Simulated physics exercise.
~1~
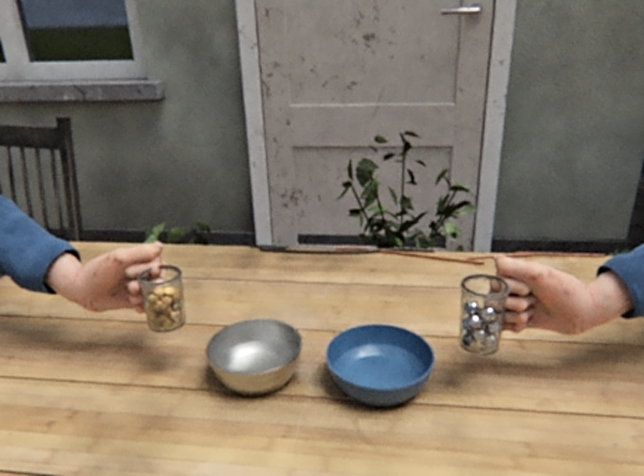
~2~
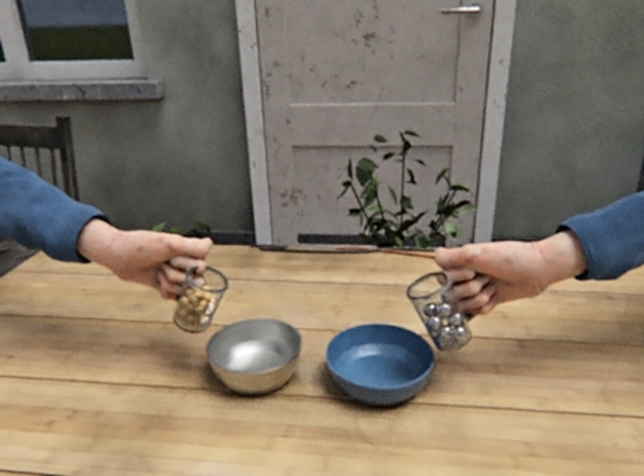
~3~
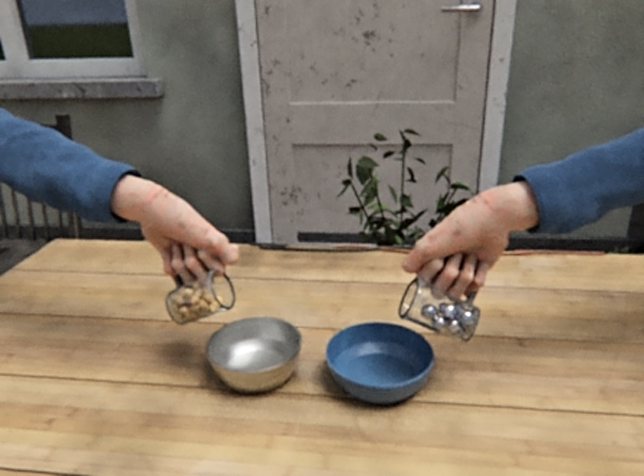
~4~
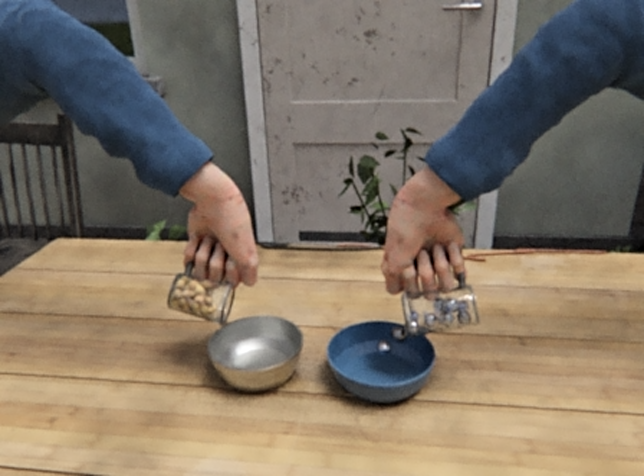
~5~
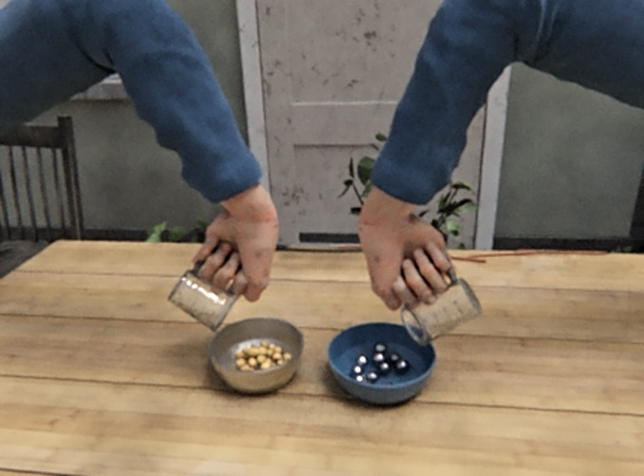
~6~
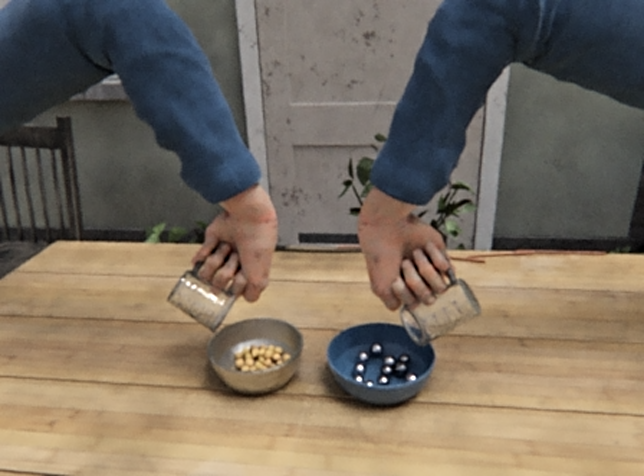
The clip opens with two hands in blue sleeves holding clear cups upright at either side of a wooden table, golden beads on the left and silvery balls on the right. The hands move inward above a grey metal bowl and a blue bowl, tilting the cups until they lie on their sides with everything still inside. As the tilting continues, the silvery balls start dropping into the blue bowl first. Both cups are then turned mouth down, and the golden beads pour out too. Each bowl ends up holding its whole load, with nothing scattered on the table.
